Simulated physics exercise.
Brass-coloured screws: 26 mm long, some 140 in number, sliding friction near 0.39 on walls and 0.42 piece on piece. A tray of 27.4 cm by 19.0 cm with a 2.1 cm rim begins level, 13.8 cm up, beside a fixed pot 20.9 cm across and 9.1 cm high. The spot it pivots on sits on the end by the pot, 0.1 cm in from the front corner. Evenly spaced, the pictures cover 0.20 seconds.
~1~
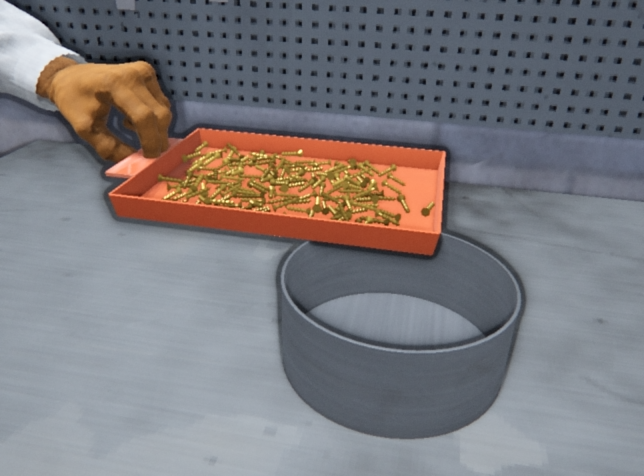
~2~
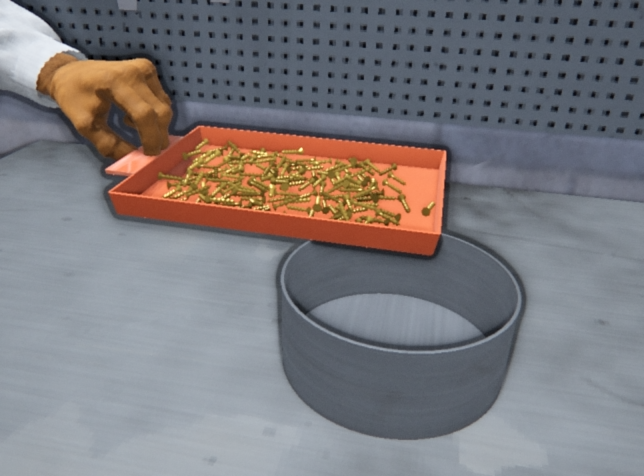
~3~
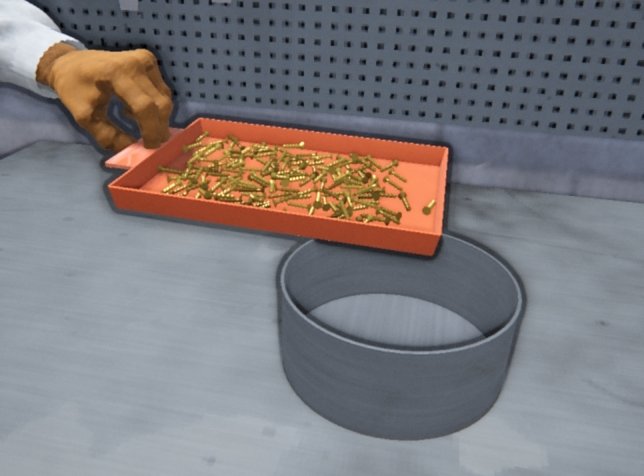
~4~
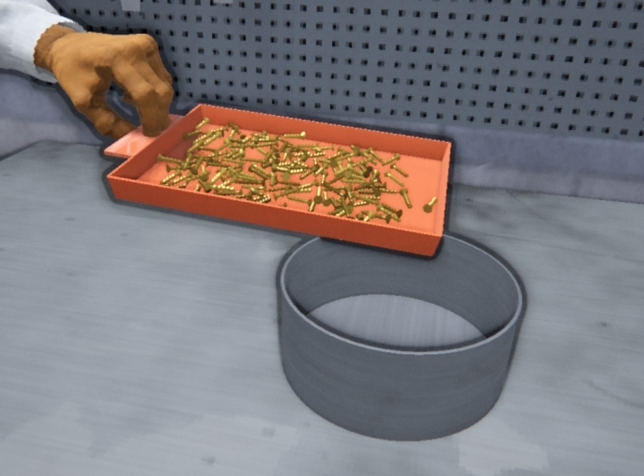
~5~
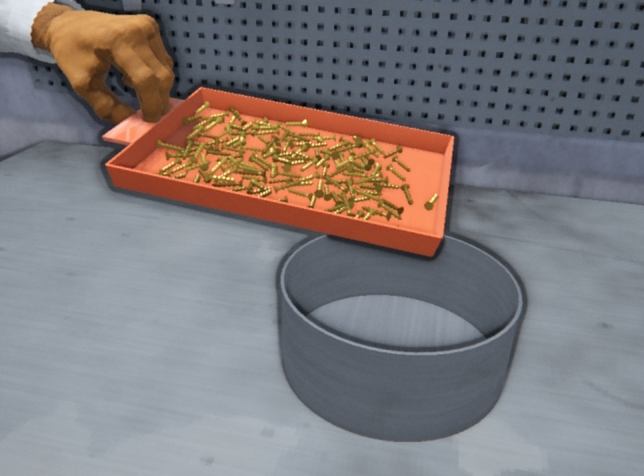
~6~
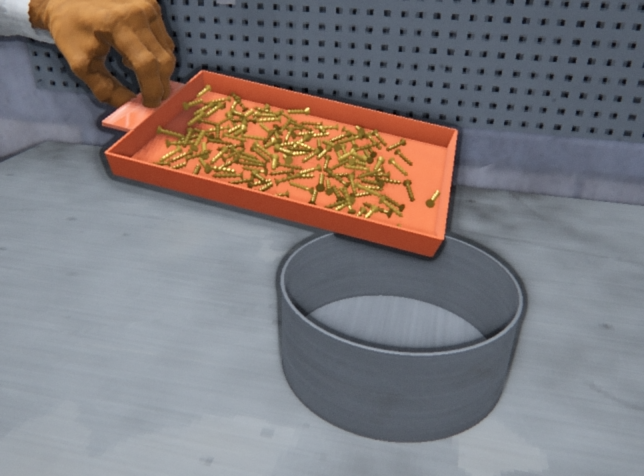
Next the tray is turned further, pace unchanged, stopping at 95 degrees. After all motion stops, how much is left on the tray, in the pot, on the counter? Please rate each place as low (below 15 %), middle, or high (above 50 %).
Tray: Low, pot: High, counter: Middle.
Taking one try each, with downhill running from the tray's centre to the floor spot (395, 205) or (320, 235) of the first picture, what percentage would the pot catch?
Roughly 65 % for the first direction, roughly 60 % for the second.
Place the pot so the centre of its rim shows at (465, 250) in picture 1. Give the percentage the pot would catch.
Something like 0 per cent would settle in it.
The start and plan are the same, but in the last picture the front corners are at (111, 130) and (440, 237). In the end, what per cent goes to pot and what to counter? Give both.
In the pot: 35 per cent; on the counter: 65 per cent.
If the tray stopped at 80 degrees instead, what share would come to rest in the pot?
Roughly 60 %.
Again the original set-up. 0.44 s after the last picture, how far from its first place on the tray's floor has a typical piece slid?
About 8 cm.
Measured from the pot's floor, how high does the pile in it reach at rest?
2.5 cm.
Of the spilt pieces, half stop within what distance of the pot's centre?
About 18 cm.
Then, 0.44 s after the last picture, tilt 52 degrees; the tray holds 100 %, the pot 0 %.
Then, 0.74 s after the last picture, tilt 78 degrees; the tray holds 65 %, the pot 10 %.
Then, 1.14 s after the last picture, tilt 95 degrees; the tray holds 0 %, the pot 60 %.
In the end, tray 0 %, pot 60 %, counter 40 %.
